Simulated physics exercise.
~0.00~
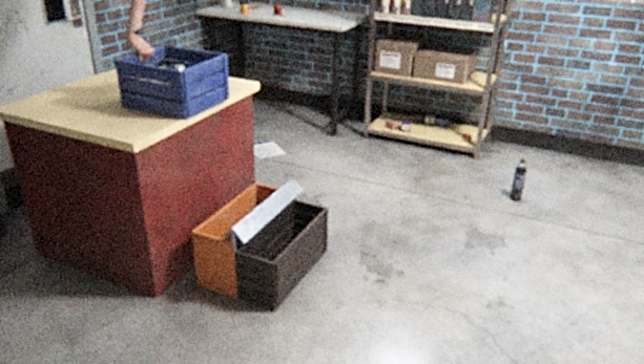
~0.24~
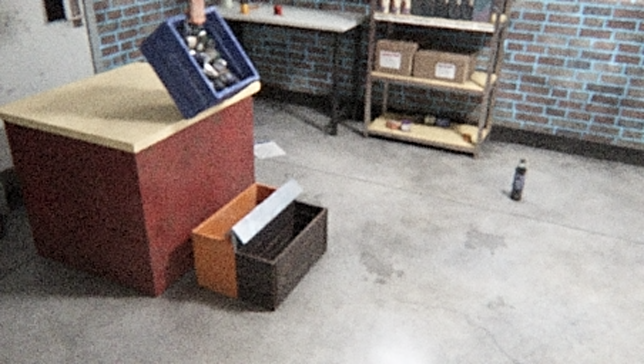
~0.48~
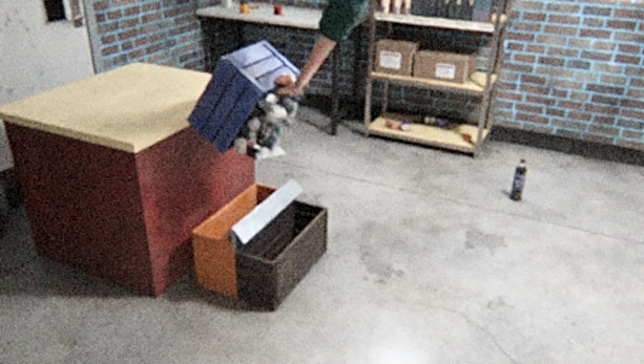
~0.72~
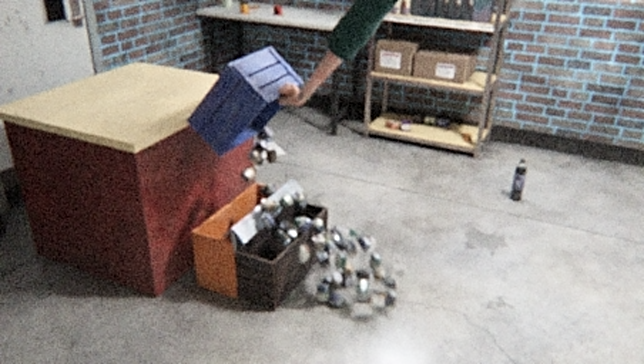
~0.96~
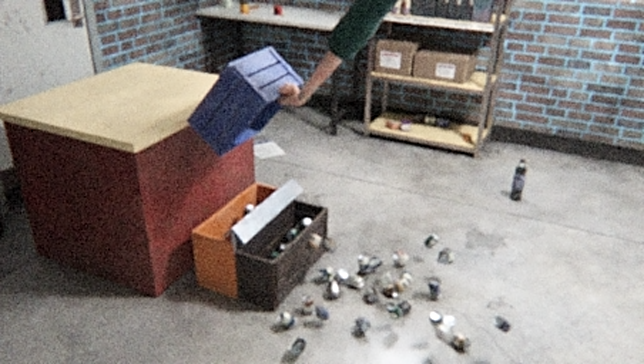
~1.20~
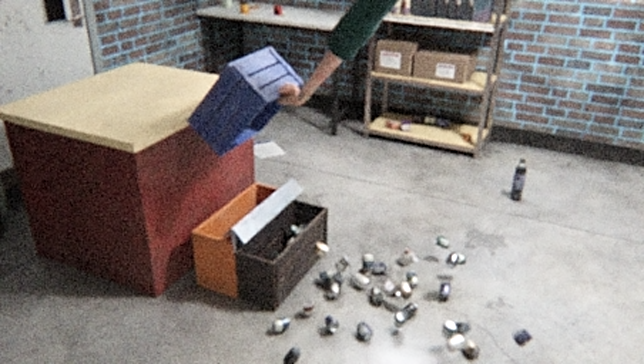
A hand lifted a blue tote at the bench's edge and tipped it over, pouring small cans toward the orange and black containers below; some landed in the black one, but most scattered across the floor beyond it, where they ended up lying.
